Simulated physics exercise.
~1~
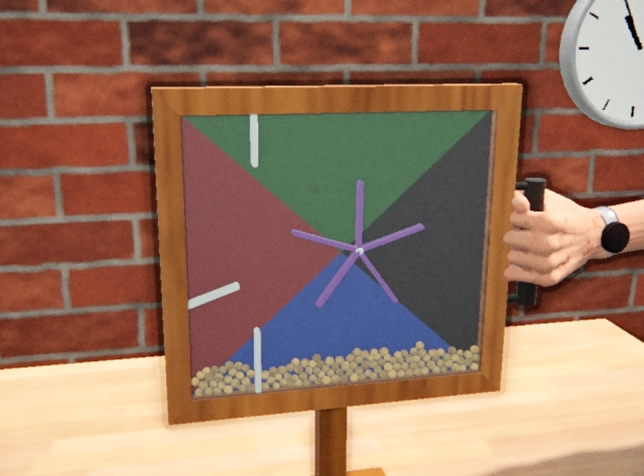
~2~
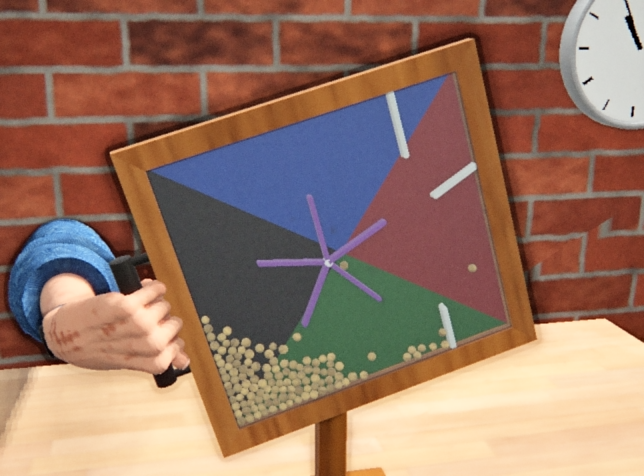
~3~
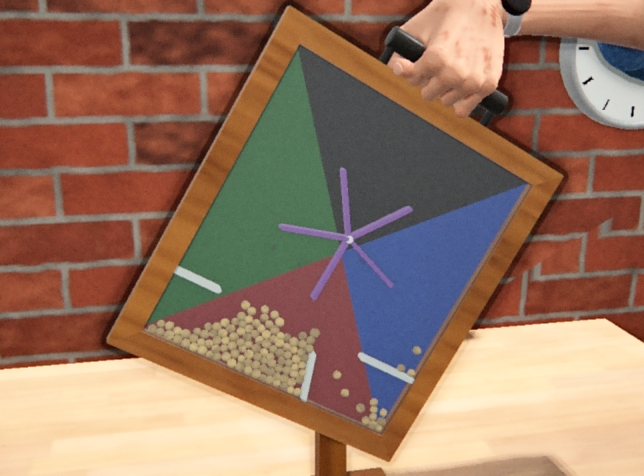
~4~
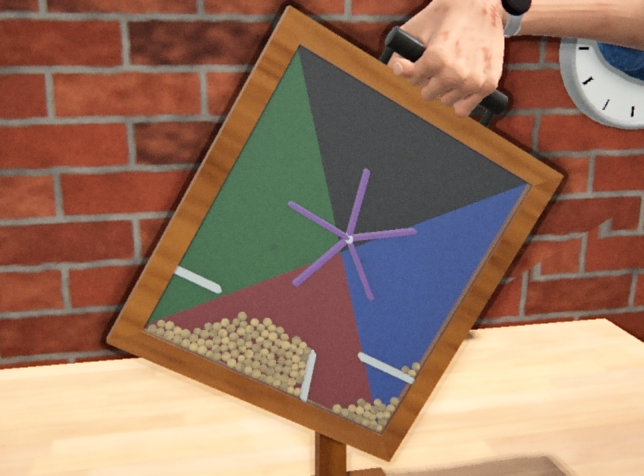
In the video, a hand turns a framed square box with red, green, black and blue wedges clockwise through most of a circle, sending pale beads tumbling past white bars and a purple spinner, until most settle in the red wedge and a few in the blue.
